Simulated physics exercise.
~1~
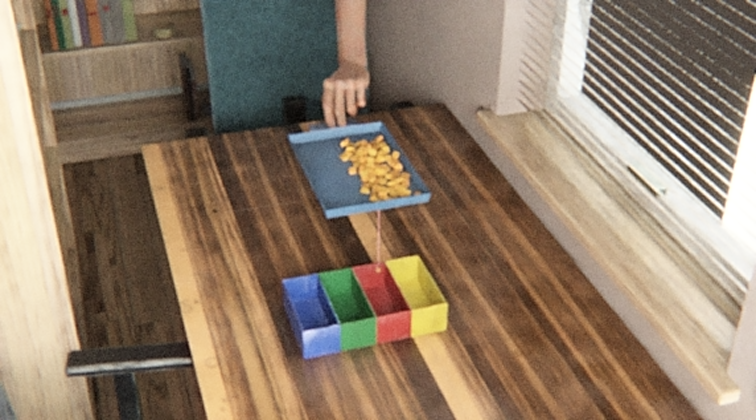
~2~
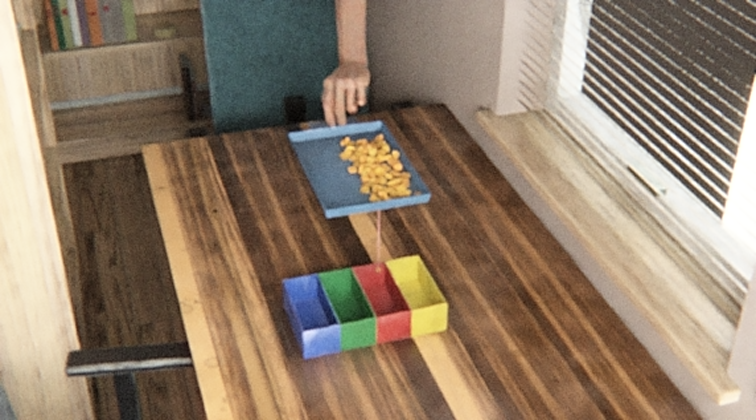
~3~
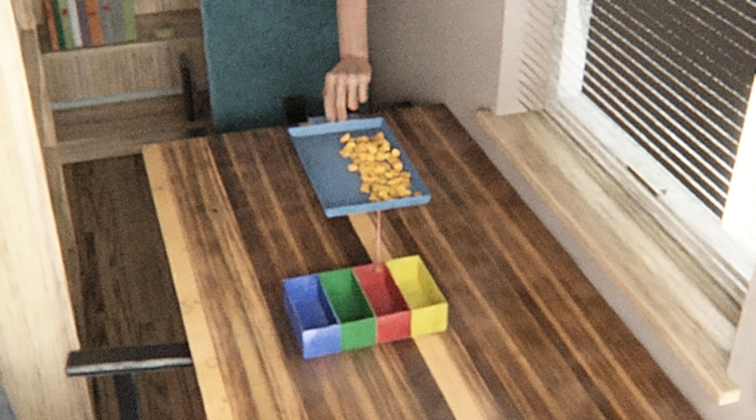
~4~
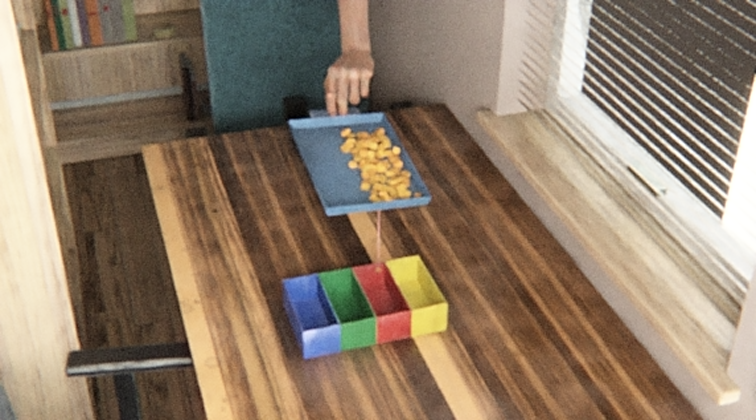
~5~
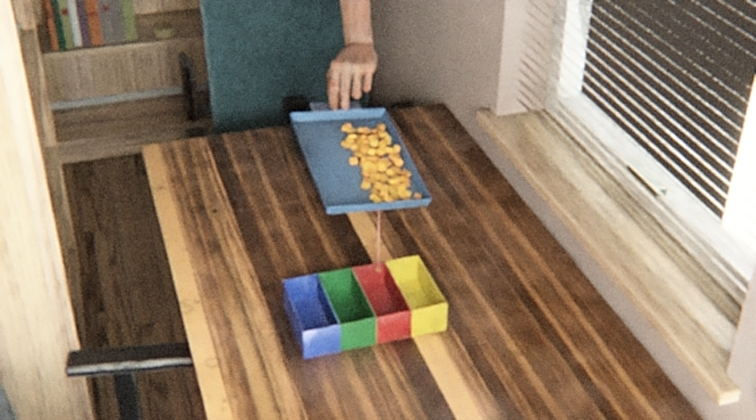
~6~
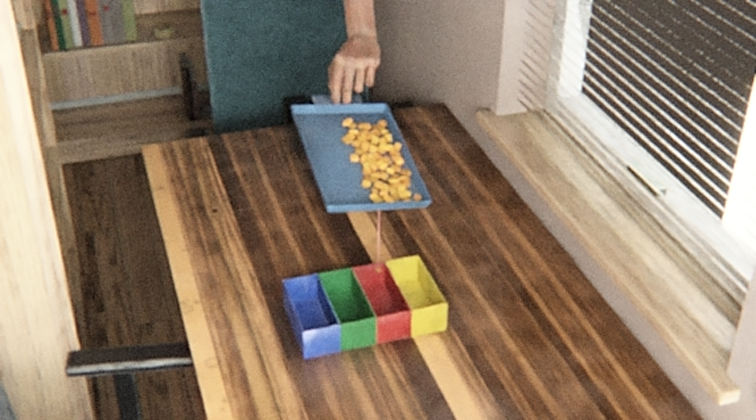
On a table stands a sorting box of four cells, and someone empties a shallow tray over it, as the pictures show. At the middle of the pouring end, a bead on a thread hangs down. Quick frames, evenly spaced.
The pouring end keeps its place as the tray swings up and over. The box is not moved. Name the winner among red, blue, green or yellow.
Winner: Yellow.
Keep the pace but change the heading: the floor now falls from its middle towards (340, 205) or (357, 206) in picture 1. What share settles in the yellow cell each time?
In turn 0 and 10 in a hundred.
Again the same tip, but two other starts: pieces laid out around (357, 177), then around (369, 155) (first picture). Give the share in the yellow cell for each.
Shares: 70 % for the first, 50 % for the second.
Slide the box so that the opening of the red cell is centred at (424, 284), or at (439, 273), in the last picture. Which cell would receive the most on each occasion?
In order of the tries: Red and the cell in red.
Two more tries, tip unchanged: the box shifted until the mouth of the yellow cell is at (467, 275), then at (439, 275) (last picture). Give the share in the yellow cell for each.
Trial 1 around 10 percent, trial 2 around 70 percent.
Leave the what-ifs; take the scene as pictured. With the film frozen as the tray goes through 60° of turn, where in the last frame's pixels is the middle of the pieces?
Check around (410, 177) in the last picture.
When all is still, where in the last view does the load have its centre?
(424, 297).
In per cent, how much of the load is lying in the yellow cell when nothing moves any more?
My estimate is about 50 in a hundred.
Just after the last frame, tray tipped steeply; every one on the tray.
A moment on, tray tipped right over; about a tenth on the tray; roughly a third in the yellow cell; just a few in the red cell; roughly half falling or outside the box.
Further on, tray tipped past a quarter turn; roughly half in the yellow cell; just a few in the red cell; roughly half falling or outside the box.
When it is over, tray tipped past a quarter turn; roughly half in the yellow cell; just a few in the red cell; not one in the blue cell; not one in the green cell; roughly half outside the box.
